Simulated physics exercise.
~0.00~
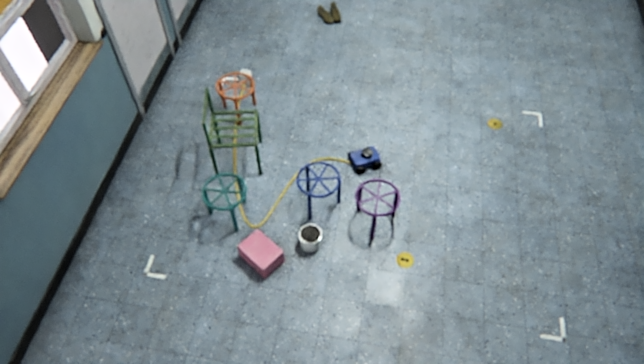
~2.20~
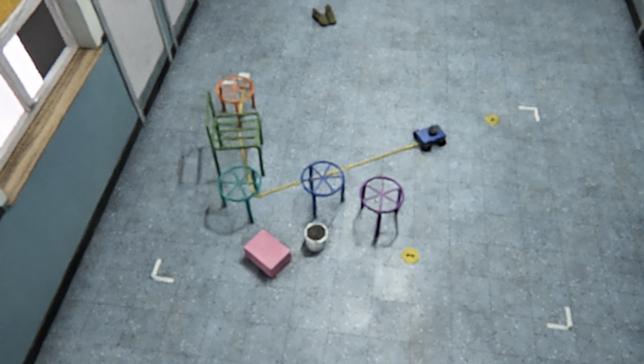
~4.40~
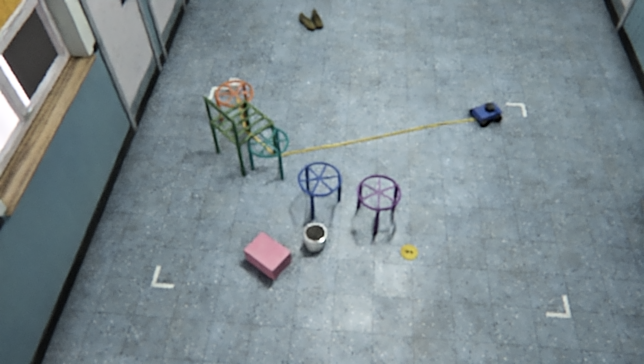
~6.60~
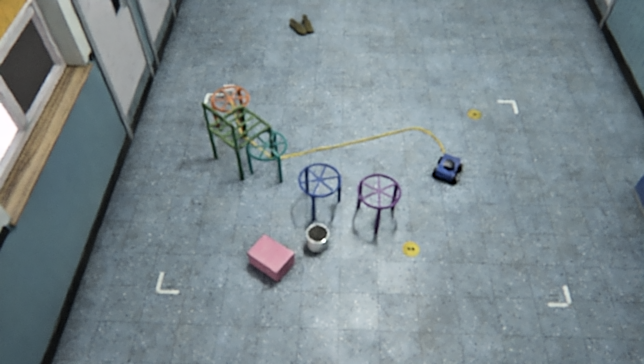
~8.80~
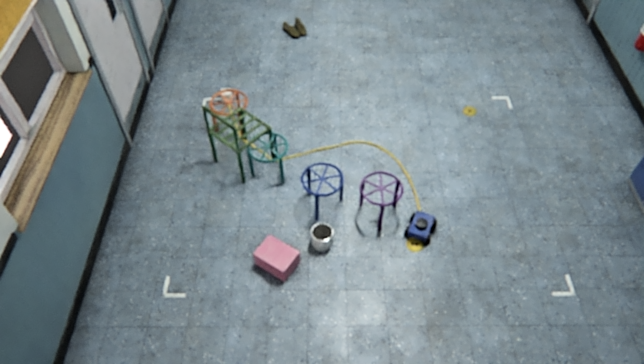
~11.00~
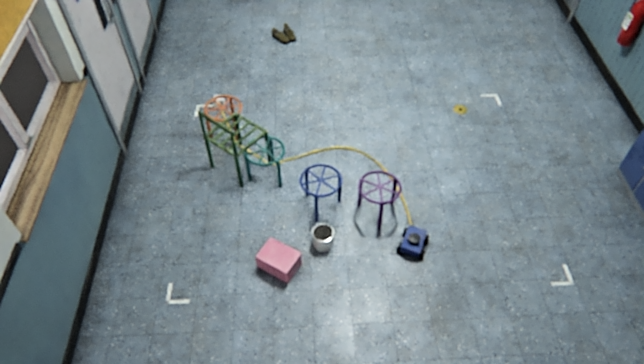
A blue cart pulls a yellow lead rightward, shifting the teal stool, then turns back and stops near the purple stool.
